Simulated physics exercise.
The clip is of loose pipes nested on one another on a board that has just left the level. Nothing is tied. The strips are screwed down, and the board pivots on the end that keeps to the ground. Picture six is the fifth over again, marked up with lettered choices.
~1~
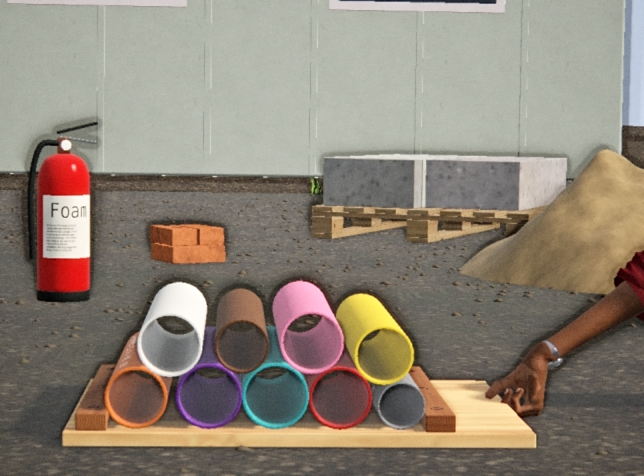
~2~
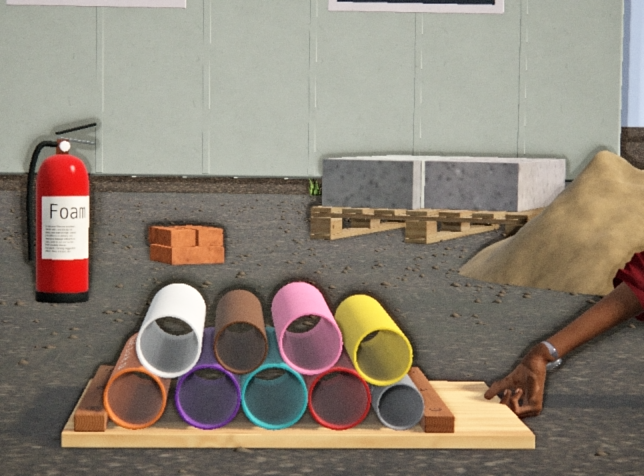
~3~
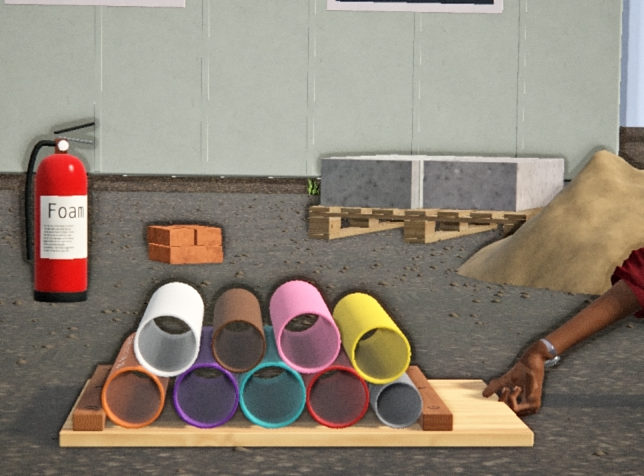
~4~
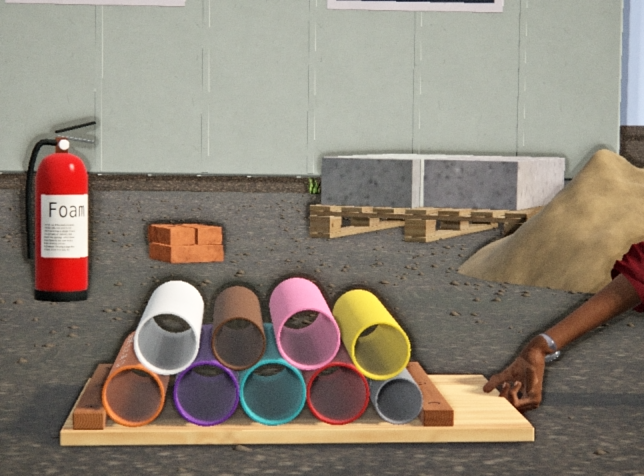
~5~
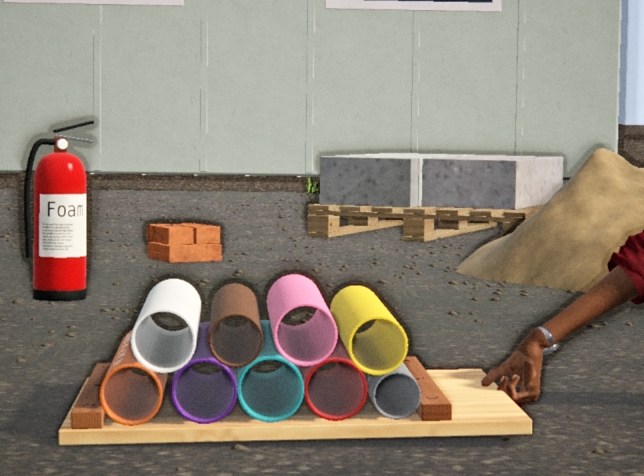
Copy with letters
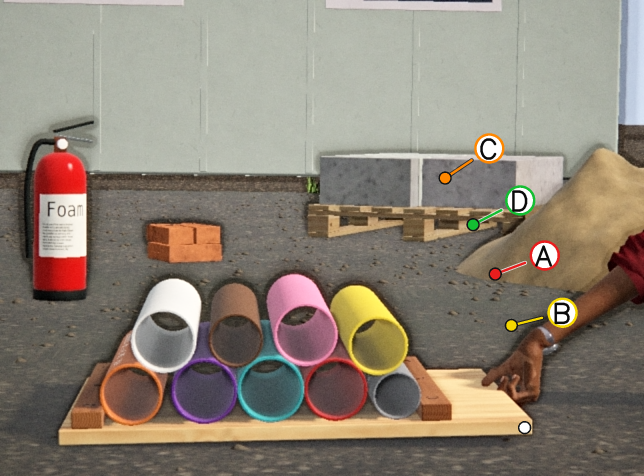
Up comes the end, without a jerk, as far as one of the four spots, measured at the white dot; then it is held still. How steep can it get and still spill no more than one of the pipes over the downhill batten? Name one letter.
Lift it to D and no more.
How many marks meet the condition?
Three of the four.
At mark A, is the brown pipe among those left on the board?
The brown pipe: Yes.
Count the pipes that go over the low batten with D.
At D the number is one.
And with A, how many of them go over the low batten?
It comes to none.
On the marked copy, A at (495, 274); B at (511, 325); C at (445, 178); D at (473, 225); the white dot at (524, 428).
Taking D. A third of the way, board at 16°.
Two thirds of the way, board at 28°.
When it is over, board at 28°, one over the low batten (white).
As for the rest, A none over the low batten; B none over the low batten; C three over the low batten (brown, white, pink).
